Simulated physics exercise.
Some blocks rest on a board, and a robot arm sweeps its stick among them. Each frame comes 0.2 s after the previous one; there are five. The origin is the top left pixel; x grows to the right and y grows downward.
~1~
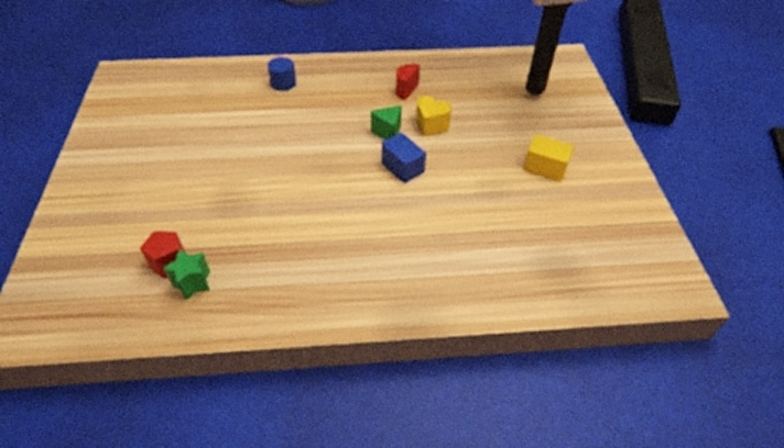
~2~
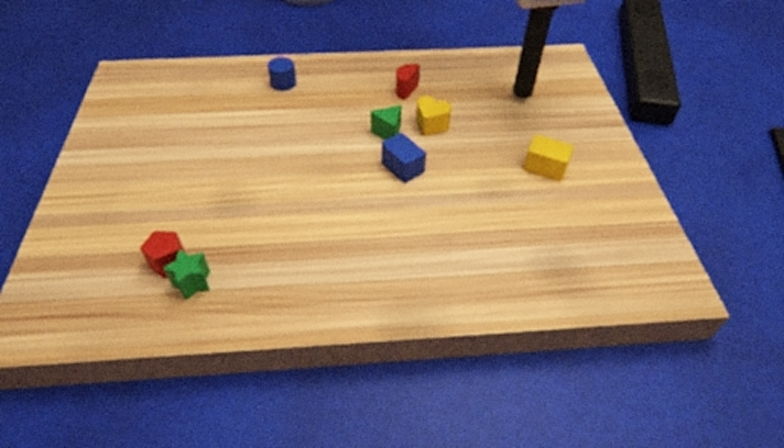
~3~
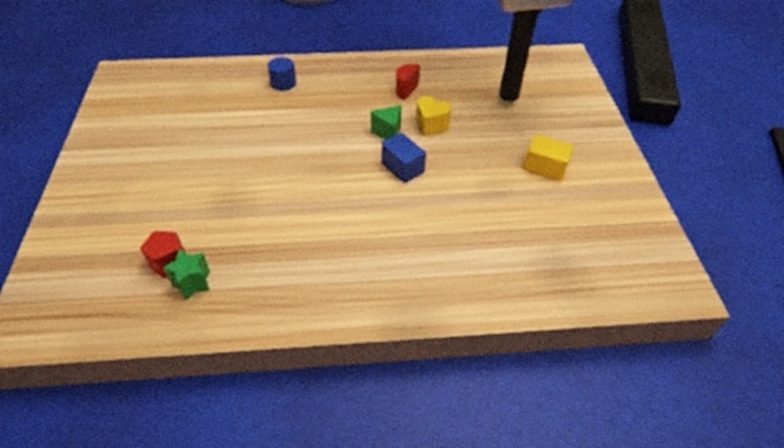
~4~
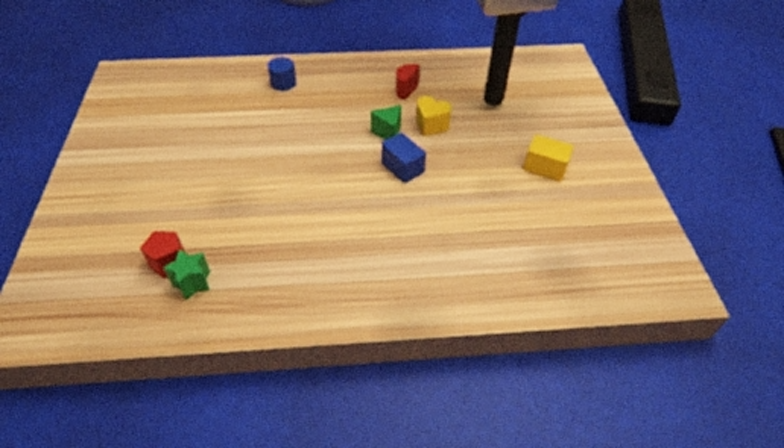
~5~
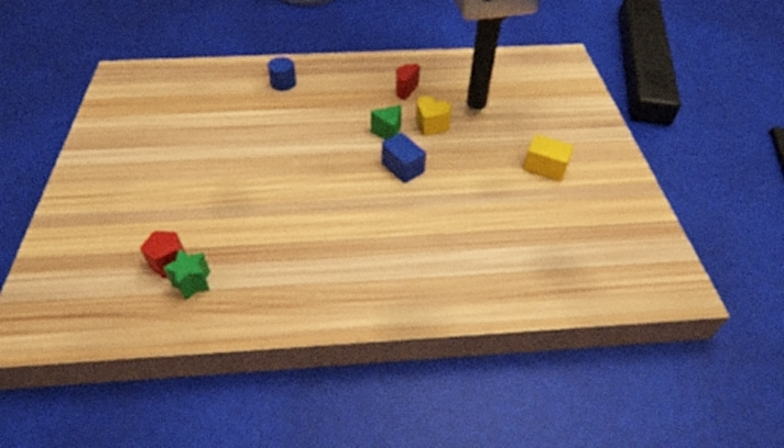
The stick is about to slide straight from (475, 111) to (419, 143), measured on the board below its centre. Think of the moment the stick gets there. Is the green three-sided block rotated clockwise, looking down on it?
That would be a no.
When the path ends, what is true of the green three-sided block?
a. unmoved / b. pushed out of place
b: Pushed out of place.
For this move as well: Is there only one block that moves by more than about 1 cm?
Final answer: No.
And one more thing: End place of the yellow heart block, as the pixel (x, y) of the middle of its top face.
(402, 113)
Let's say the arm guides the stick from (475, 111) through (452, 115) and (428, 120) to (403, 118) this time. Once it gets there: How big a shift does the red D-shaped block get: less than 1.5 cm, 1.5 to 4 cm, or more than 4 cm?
Distance: Less than 1.5 cm.
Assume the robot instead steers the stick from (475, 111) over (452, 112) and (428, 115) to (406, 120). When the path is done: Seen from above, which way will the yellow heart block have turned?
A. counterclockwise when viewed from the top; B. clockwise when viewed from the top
It's A.
On the path given first. Halfway along, stick (448, 120); yellow heart block (422, 108), turned 20° clockwise.
At the end, stick (420, 137); green three-sided block (376, 111), turned 20° anticlockwise; blue rectangular block not moved; yellow heart block (402, 113), turned 95° clockwise.
